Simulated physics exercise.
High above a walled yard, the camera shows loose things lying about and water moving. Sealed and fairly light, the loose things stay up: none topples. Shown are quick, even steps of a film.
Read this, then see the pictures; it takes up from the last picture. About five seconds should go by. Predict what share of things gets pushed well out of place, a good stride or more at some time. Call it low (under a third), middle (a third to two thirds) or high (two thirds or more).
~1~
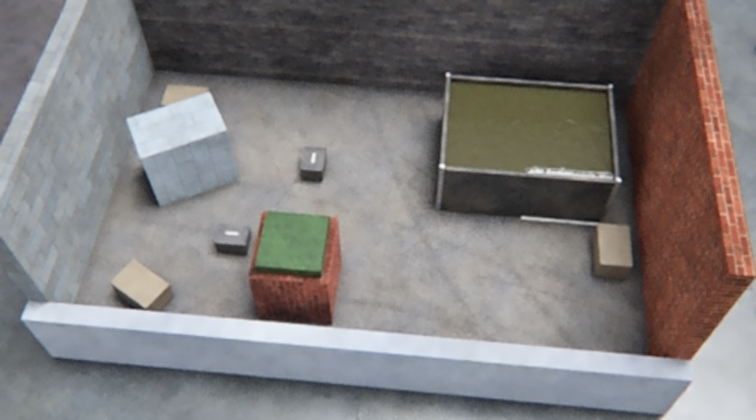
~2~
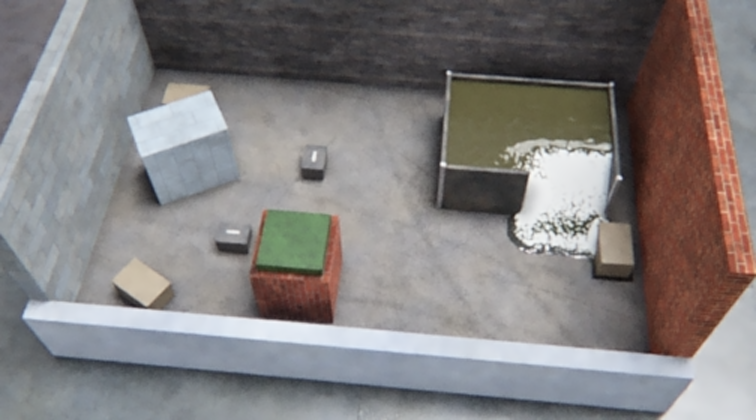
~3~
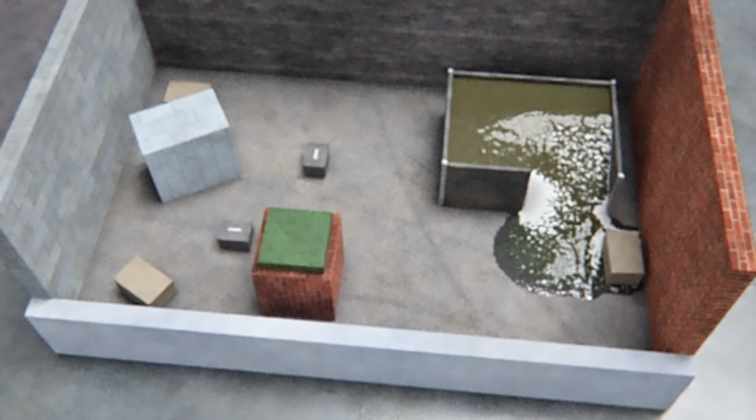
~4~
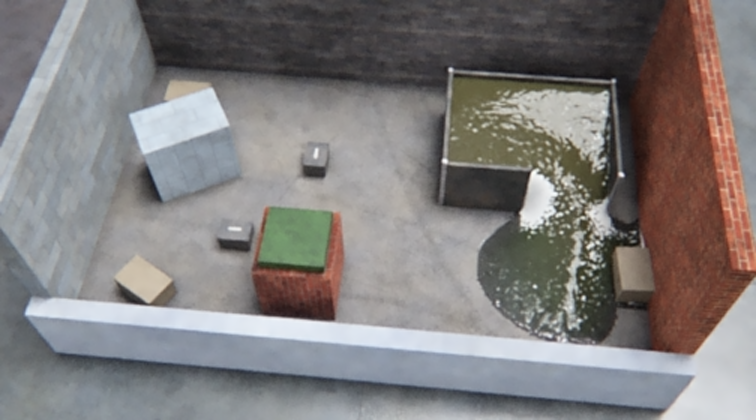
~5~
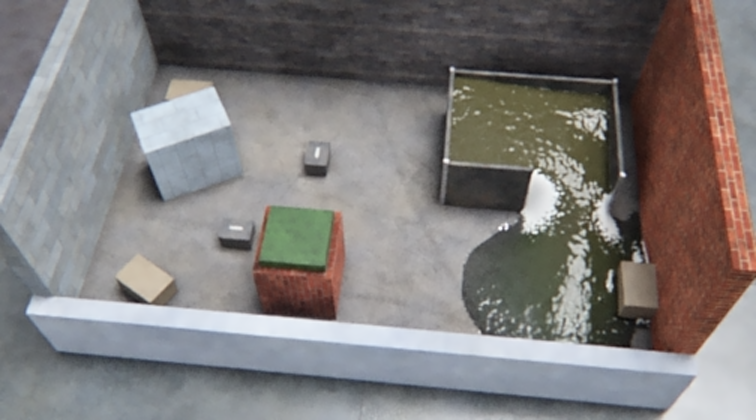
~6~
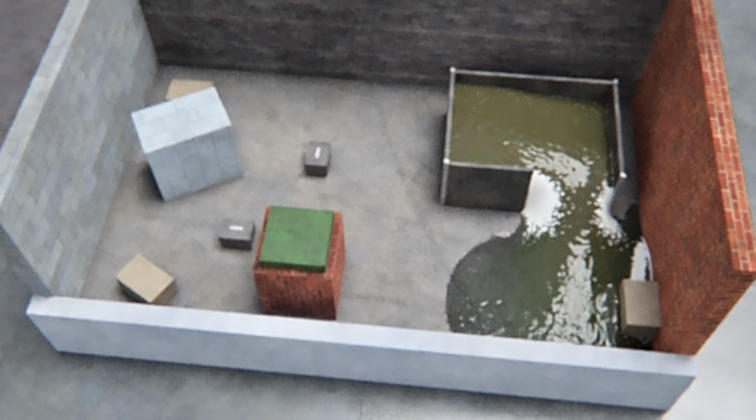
Middle.
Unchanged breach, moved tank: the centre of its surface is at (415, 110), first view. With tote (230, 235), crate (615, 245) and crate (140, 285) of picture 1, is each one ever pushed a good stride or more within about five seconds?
Taking them in order, fell short, went past that, went past that.
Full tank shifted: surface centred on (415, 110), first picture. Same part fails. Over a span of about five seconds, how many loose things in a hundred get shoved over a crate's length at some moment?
It works out near 40 %.
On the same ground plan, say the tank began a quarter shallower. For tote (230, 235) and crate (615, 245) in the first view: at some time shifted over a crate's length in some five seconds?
First one: Stayed within that, second one: Travelled that far.
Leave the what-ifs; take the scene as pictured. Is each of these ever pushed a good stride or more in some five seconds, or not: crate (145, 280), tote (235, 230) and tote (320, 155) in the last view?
Outcome, each in turn - passed the mark / never cleared it / passed the mark.
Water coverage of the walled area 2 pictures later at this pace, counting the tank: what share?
I'd put it near 25 percent.
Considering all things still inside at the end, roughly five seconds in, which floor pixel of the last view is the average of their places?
Estimate: Close to (231, 155) px.
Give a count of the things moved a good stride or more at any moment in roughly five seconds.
3 in all.
A moment on, 1 of 5 are well off their spots; 1 afloat.
Next, 1 of 5 are well off their spots; 1 afloat.
Later, 3 of 5 are well off their spots; 1 afloat.
In the end, 3 of 5 are well off their spots, and 3 have been at some point; 2 afloat.
